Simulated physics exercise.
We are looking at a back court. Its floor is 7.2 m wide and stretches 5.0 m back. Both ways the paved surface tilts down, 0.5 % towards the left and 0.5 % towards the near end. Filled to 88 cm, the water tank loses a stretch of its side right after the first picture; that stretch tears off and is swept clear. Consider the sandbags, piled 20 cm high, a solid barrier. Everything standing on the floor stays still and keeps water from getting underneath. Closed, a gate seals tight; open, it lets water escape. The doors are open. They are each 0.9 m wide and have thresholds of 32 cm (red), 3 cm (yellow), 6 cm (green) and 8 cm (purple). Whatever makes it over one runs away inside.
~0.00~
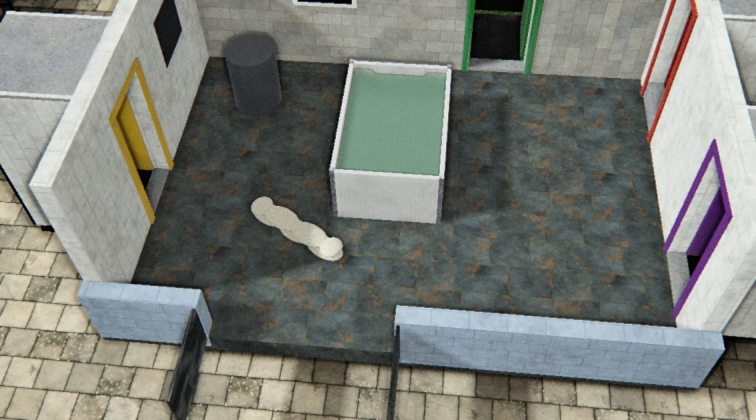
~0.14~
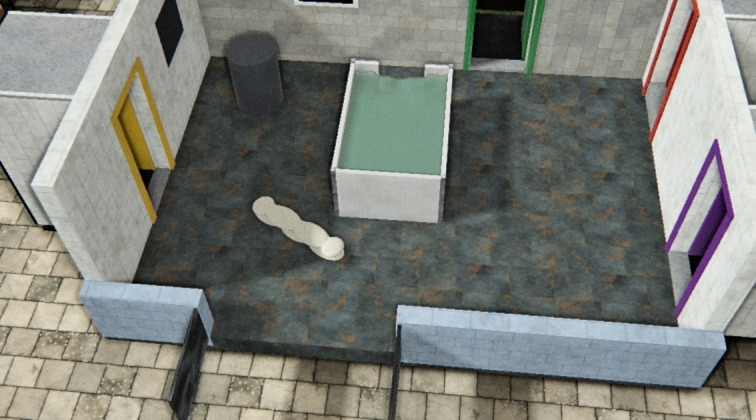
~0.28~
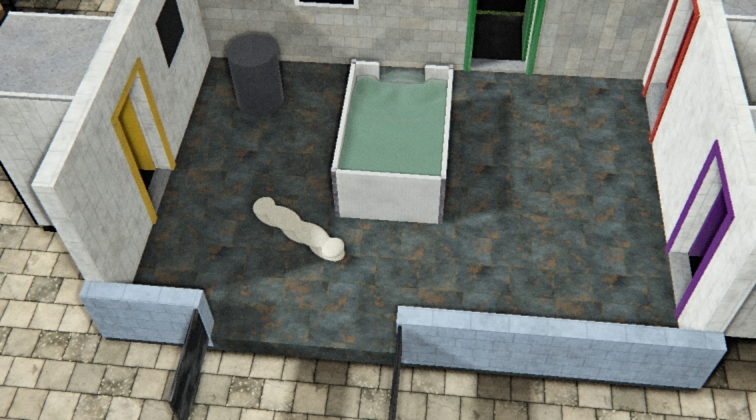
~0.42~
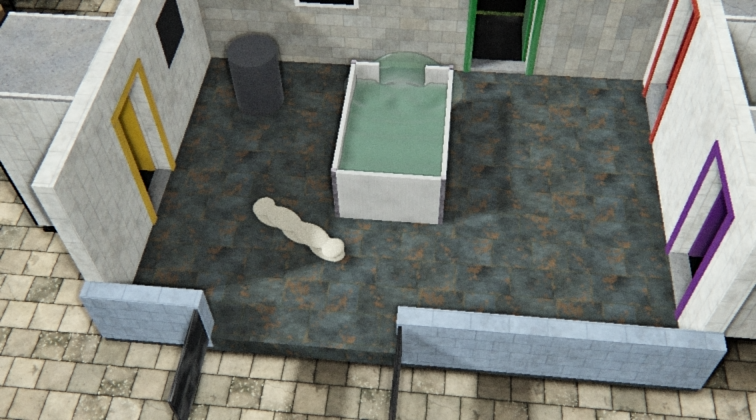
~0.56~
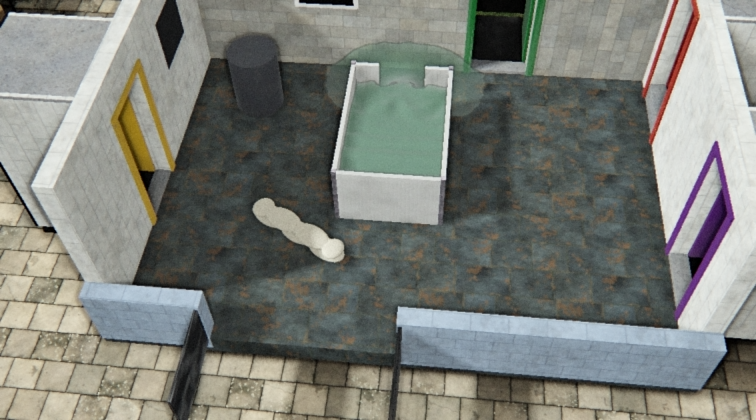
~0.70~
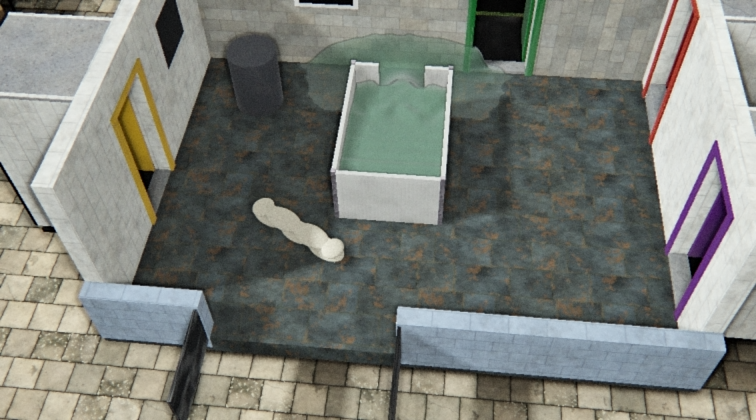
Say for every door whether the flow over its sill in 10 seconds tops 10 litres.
Result: Red door - falls short; yellow door - tops it; green door - tops it; purple door - falls short.
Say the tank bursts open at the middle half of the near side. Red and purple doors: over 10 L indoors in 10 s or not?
Door red stays within, door purple goes beyond.
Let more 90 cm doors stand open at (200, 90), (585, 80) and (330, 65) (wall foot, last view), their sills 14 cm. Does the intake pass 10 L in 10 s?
Check each in turn: The first succeeds, the second fails, the third succeeds.
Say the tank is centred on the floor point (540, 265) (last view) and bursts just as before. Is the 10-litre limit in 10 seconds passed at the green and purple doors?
Relative to the limit, green is beyond it and purple is beyond it.
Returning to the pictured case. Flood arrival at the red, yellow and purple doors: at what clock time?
Times: Red 1.6 seconds, yellow 2.4 seconds, purple 2.8 seconds.
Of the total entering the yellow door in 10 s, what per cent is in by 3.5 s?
That works out near 0%.
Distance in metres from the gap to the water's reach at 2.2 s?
That works out near 4.0 m.
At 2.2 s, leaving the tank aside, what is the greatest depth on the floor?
It tops out at some 44 cm.
After 1.4 s water covers 20 % of the floor and is deepest (57 cm) near (400, 75); red door not reached, yellow door not reached, green door 13 cm at the sill, 10 L in, purple door not reached.
After 2.2 s water covers 35 % of the floor and is deepest (44 cm) near (209, 64); red door 22 cm at the sill, 0 L in, yellow door not reached, green door 12 cm at the sill, 26 L in, purple door not reached.
After 3.5 s water covers 60 % of the floor and is deepest (34 cm) near (400, 75); red door 17 cm at the sill, 0 L in, yellow door 4 cm at the sill, 0 L in, green door 9 cm at the sill, 38 L in, purple door 6 cm at the sill, 0 L in.
After 6.0 s water covers 85 % of the floor and is deepest (20 cm) near (400, 75); red door 11 cm at the sill, 0 L in, yellow door 3 cm at the sill, 1 L in, green door 6 cm at the sill, 45 L in, purple door 5 cm at the sill, 0 L in.
After 10.0 s water covers 95 % of the floor and is deepest (13 cm) near (122, 314); red door 5 cm at the sill, 0 L in, yellow door 8 cm at the sill, 27 L in, green door 3 cm at the sill, 46 L in, purple door 7 cm at the sill, 2 L in.
